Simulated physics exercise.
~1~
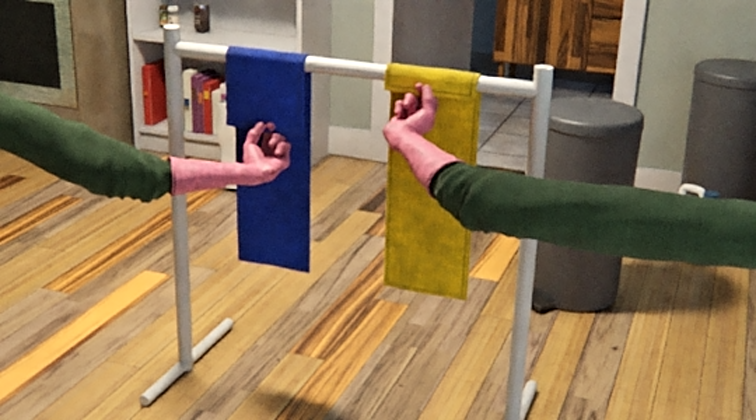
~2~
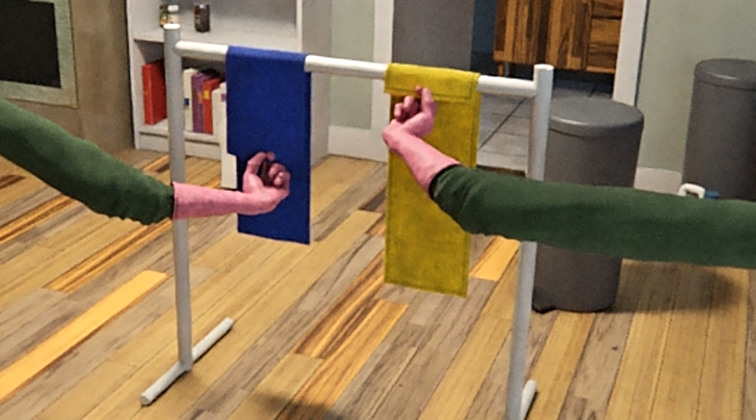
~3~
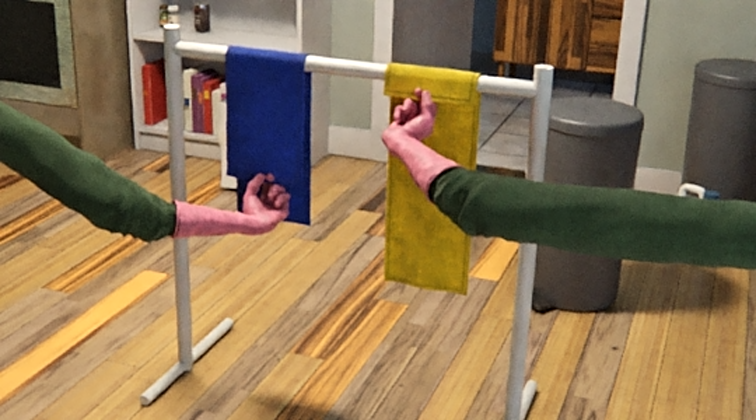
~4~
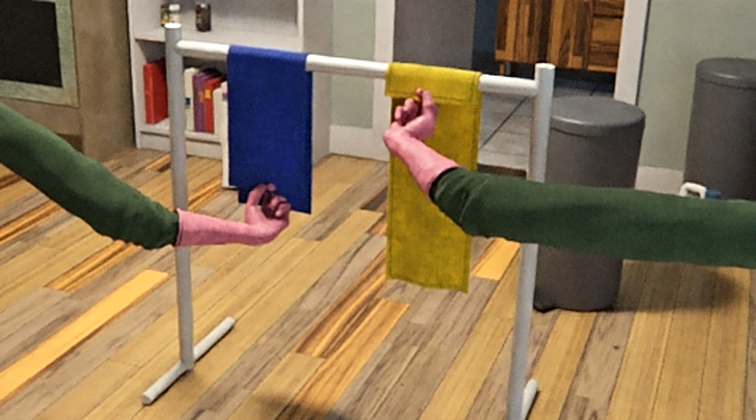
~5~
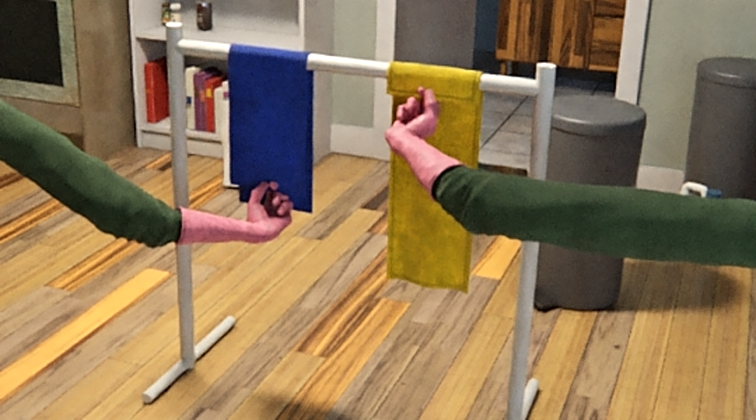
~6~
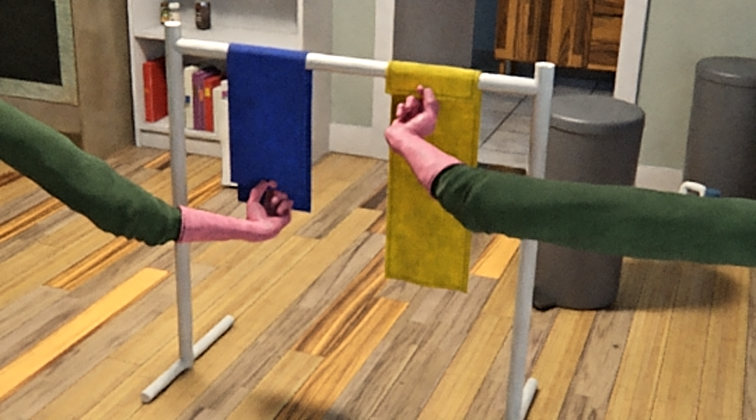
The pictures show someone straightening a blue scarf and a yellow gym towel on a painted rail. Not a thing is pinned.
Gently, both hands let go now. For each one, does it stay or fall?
The blue scarf stays. The yellow gym towel falls.
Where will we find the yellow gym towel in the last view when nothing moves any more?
It comes to rest around (420, 411).
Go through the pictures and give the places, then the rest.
Scarf front hem (283, 128), back hem (291, 265); gym towel front hem (407, 87), back hem (404, 284), in the first picture.
Scarf front hem (283, 158); gym towel front hem (407, 90), in the second picture.
Scarf front hem (282, 179); gym towel front hem (406, 92), in the third picture.
Scarf front hem (283, 190); gym towel front hem (407, 93), in the fourth picture.
Scarf front hem (286, 188); gym towel front hem (409, 91), in the fifth picture.
Scarf front hem (285, 187), back hem (292, 204), front almost as long as the back; gym towel front hem (408, 90), back hem (406, 276), front far shorter than the back, in the sixth picture.
Then, 0.44 s past the final frame, scarf unmoved; gym towel clear of the rail and dropping near (423, 351).
Then, 0.76 s past the final frame, scarf unmoved; gym towel in a heap on the floor near (420, 410).
When it is over, scarf unmoved; gym towel in a heap on the floor near (420, 411). The blue scarf keeps its place and the yellow gym towel slides off.
